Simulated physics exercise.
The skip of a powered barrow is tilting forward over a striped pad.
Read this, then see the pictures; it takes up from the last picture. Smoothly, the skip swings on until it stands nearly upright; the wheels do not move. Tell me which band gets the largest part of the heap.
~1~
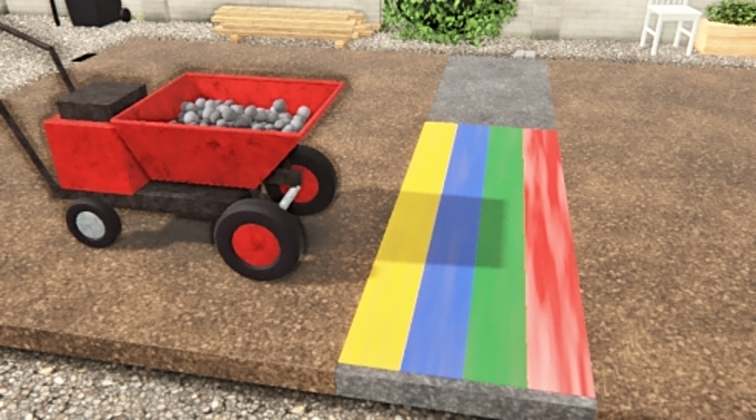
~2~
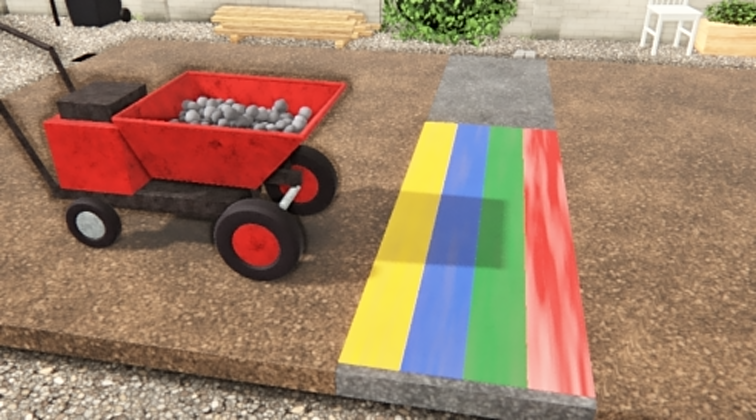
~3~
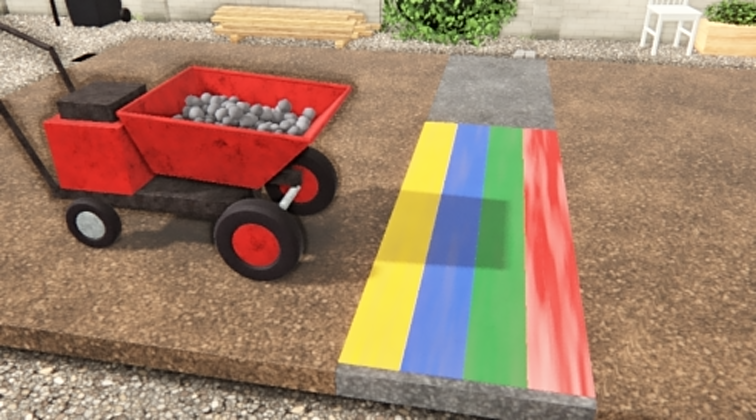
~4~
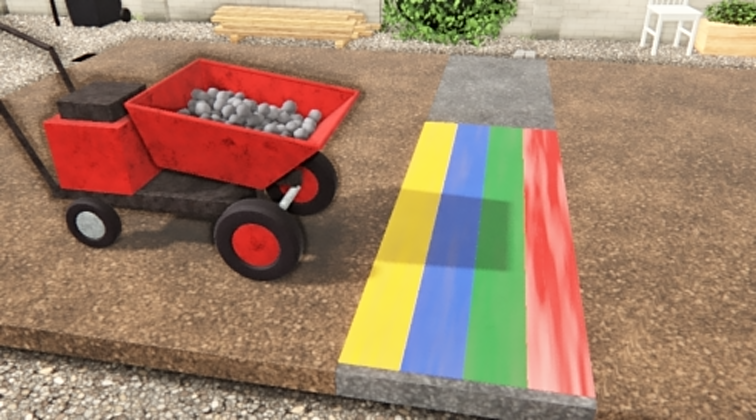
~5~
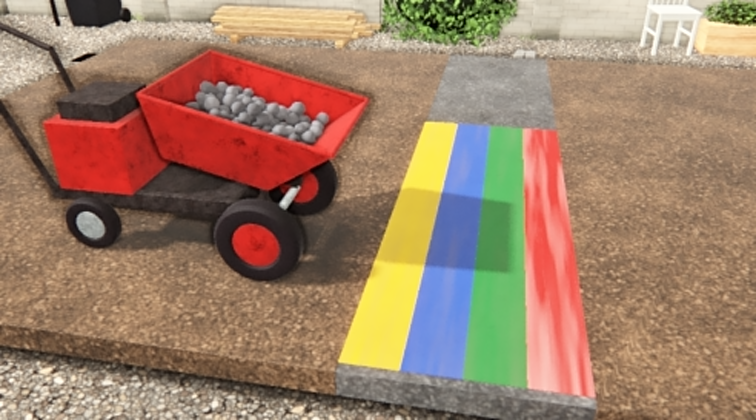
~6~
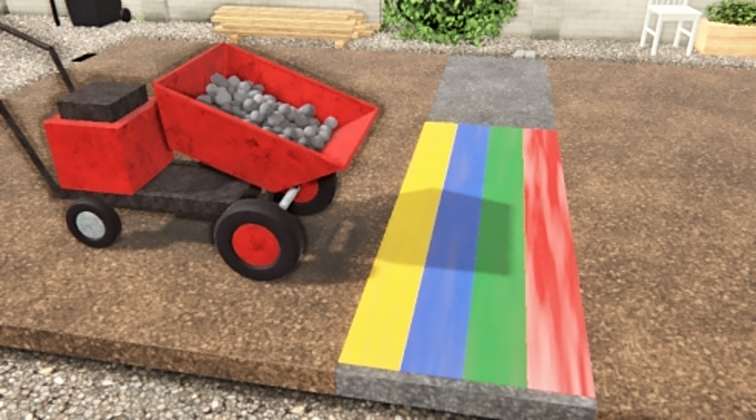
I would say the blue band gets the largest part.
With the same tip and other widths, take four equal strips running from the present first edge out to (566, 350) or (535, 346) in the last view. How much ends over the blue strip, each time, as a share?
The first gives around 40 %, the second around 40 %.
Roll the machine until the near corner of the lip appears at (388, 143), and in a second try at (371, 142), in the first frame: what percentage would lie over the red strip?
Roughly 30 per cent, then roughly 20 per cent.
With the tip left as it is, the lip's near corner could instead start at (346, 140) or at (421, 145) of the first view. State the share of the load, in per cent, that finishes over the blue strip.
40 % and 0 %.
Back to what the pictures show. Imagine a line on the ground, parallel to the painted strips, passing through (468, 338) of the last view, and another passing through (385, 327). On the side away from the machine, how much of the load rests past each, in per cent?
About 20 percent, then about 80 percent.
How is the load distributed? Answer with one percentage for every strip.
Percentages: Yellow 25, blue 40, green 15, red 5.
Soon after the last picture, skip tipped steeply; all in the skip.
A little later, skip tipped right over; most in the skip; a small part over the yellow strip; a small part over the blue strip.
Later still, skip tipped right over; a small part in the skip; about a quarter over the yellow strip; about half over the blue strip; a small part over the green strip; a stray few over the red strip; a stray few off the paint.
At rest, skip tipped right over; a small part in the skip; about a quarter over the yellow strip; about a third over the blue strip; about a quarter over the green strip; a small part over the red strip; a stray few off the paint.
